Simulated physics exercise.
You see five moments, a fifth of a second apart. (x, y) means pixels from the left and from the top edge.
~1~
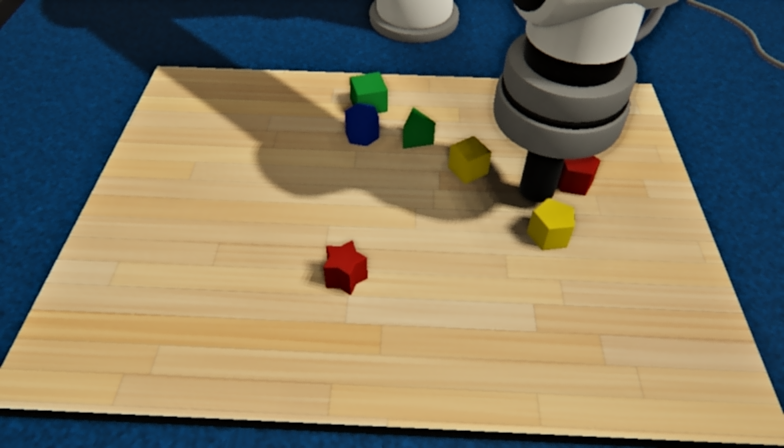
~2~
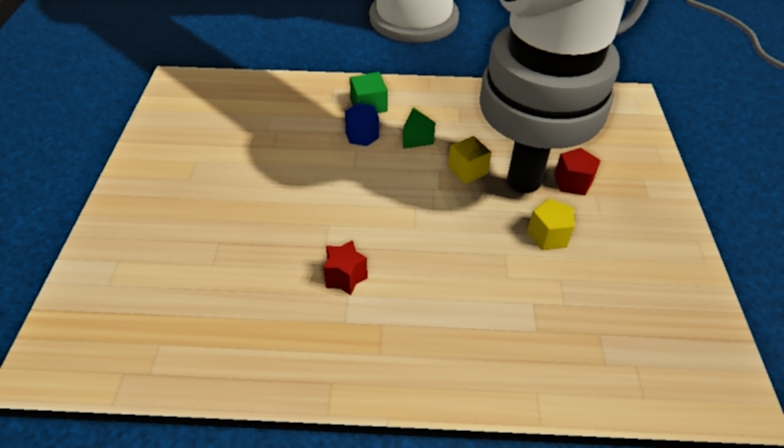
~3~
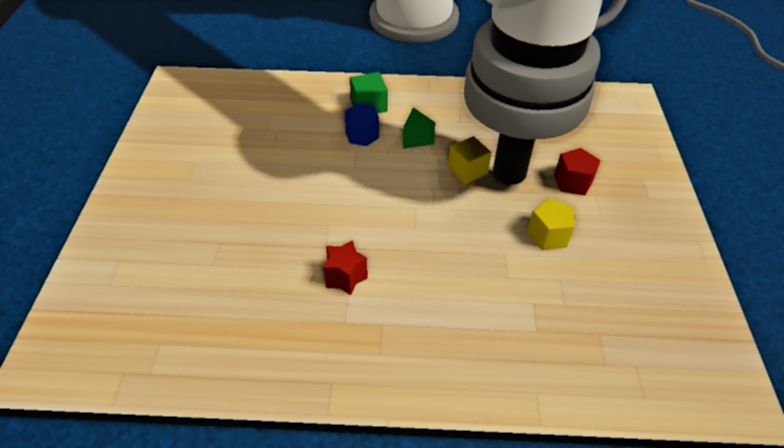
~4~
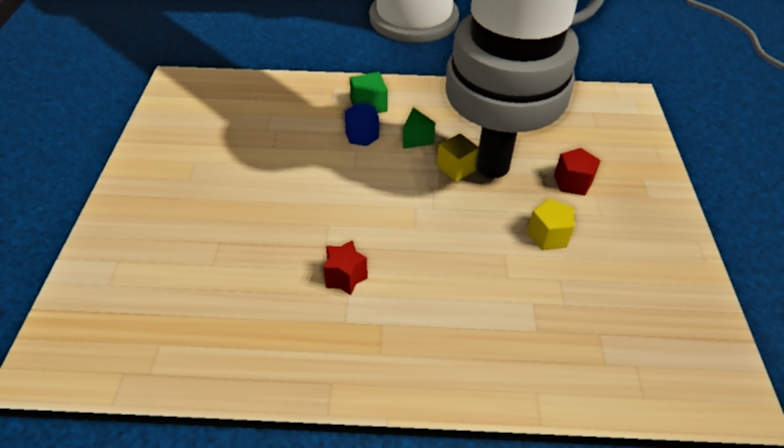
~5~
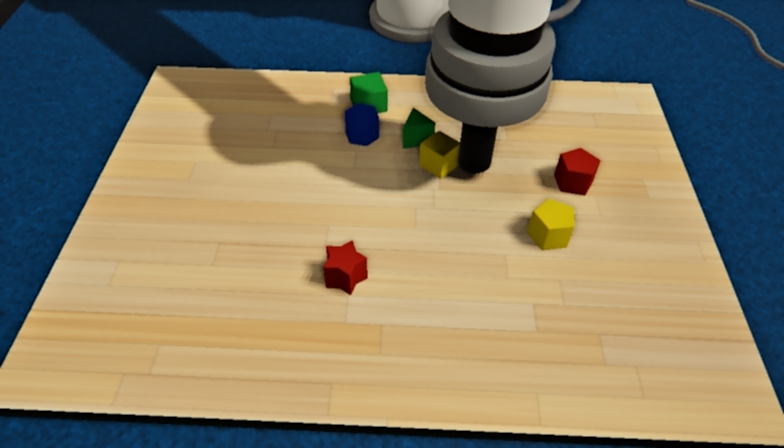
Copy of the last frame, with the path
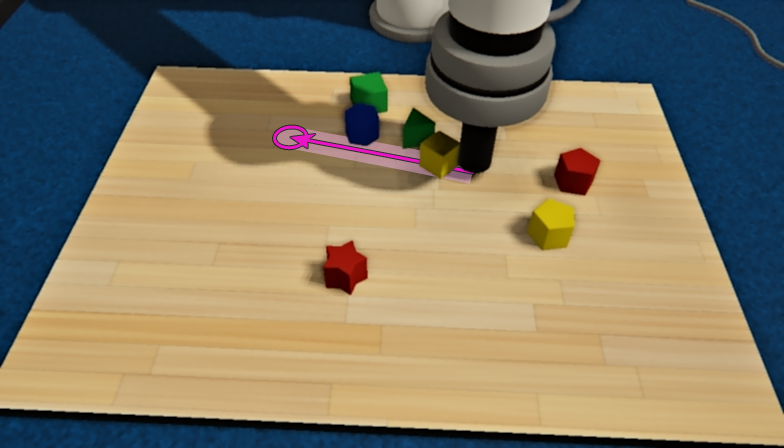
Robot arm with a black cylindrical tool moving left across a wooden board, then pushing a yellow block toward a green triangular block.
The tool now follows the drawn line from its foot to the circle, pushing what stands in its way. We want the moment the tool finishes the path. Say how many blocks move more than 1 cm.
It shifts two blocks.
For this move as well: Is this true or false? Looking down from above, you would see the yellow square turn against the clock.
The statement is true.
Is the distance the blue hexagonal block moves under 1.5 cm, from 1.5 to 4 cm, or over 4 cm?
From 1.5 to 4 cm.
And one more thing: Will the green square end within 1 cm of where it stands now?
I believe so.
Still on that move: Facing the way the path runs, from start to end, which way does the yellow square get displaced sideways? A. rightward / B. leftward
Letter B.
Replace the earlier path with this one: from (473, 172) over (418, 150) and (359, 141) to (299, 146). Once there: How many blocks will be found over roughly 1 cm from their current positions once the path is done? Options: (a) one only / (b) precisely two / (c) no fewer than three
My pick is c.
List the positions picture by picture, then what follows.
The first frame shows tip of the tool (537, 190), middles of tops, blue hexagonal block (362, 113), green square (369, 83), green triangular block (417, 118), yellow square (471, 148).
The second frame shows tool (524, 181), nothing pushed.
The third frame shows tool (509, 173), nothing pushed.
The fourth frame shows tool (493, 167), yellow square (460, 145).
The fifth frame shows tool (474, 162), blue hexagonal block (362, 113), green square (369, 83), green triangular block (417, 118), yellow square (441, 142).
The line goes in a line from (473, 172) to (291, 137).
The first path, step by step. One third of the way, tool (410, 150); yellow square (379, 137), turned 45° anticlockwise.
Two thirds of the way, tool (349, 138); blue hexagonal block (350, 105), turned 55° clockwise; yellow square (317, 133), turned 80° anticlockwise.
At the end, tool (289, 127); blue hexagonal block (349, 104), turned 60° clockwise; green square unmoved; green triangular block unmoved; yellow square (287, 137), turned 115° anticlockwise.
